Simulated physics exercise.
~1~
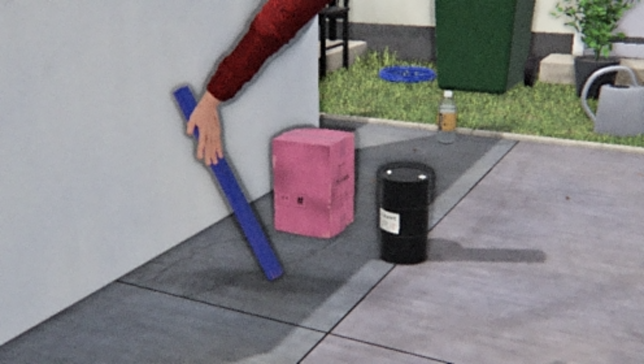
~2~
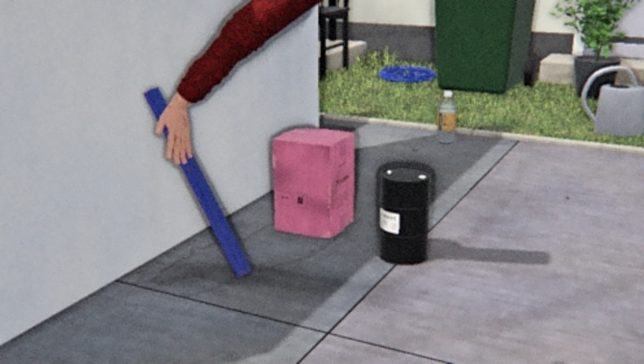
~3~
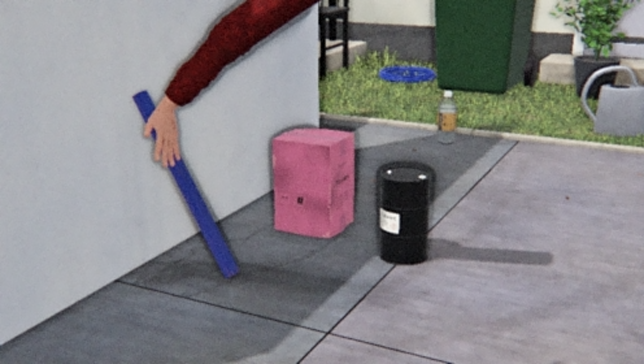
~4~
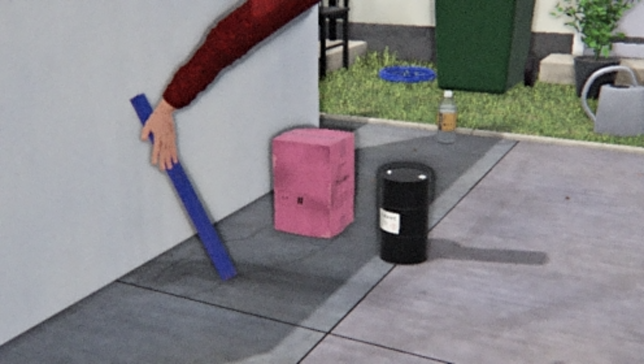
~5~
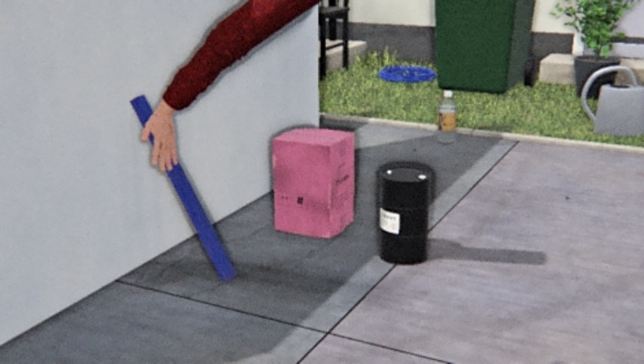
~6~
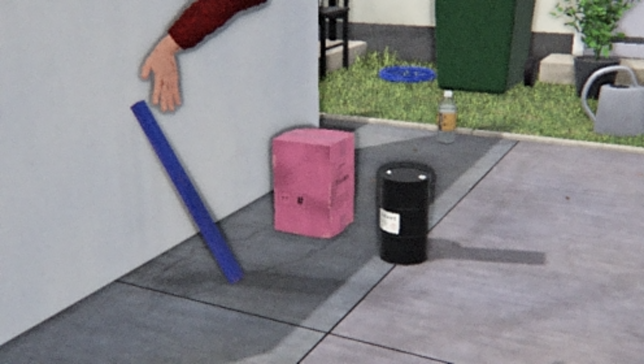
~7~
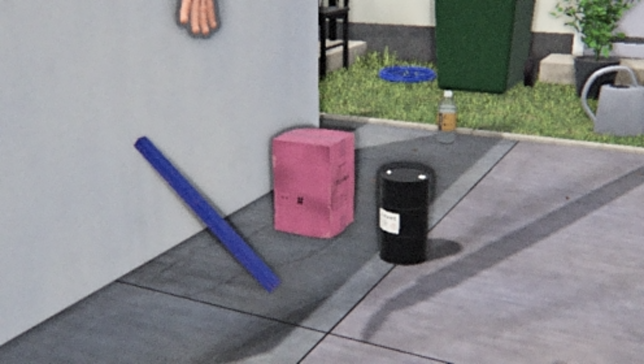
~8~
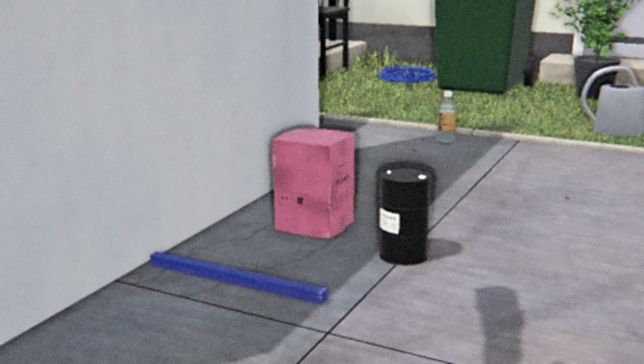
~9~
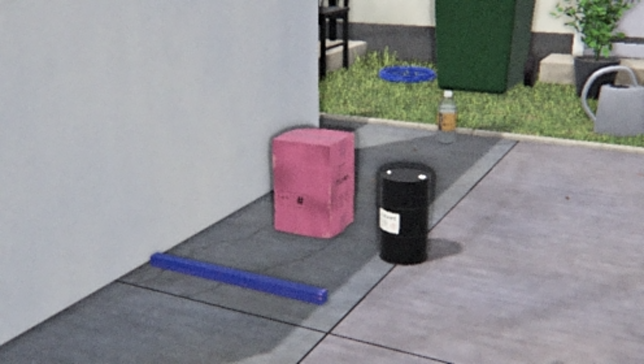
At the start, a hand in a red sleeve holds a blue pole at a slant near a bare wall, with a pink box and a black canister standing to the right. The hand moves the pole left until its upper end rests against the wall, then keeps it there briefly. The fingers open and the hand draws back, leaving the pole leaning alone. Soon the pole slips, its top sinking down the wall as its foot slides right. It ends flat on the floor, while the box and canister remain standing in place.
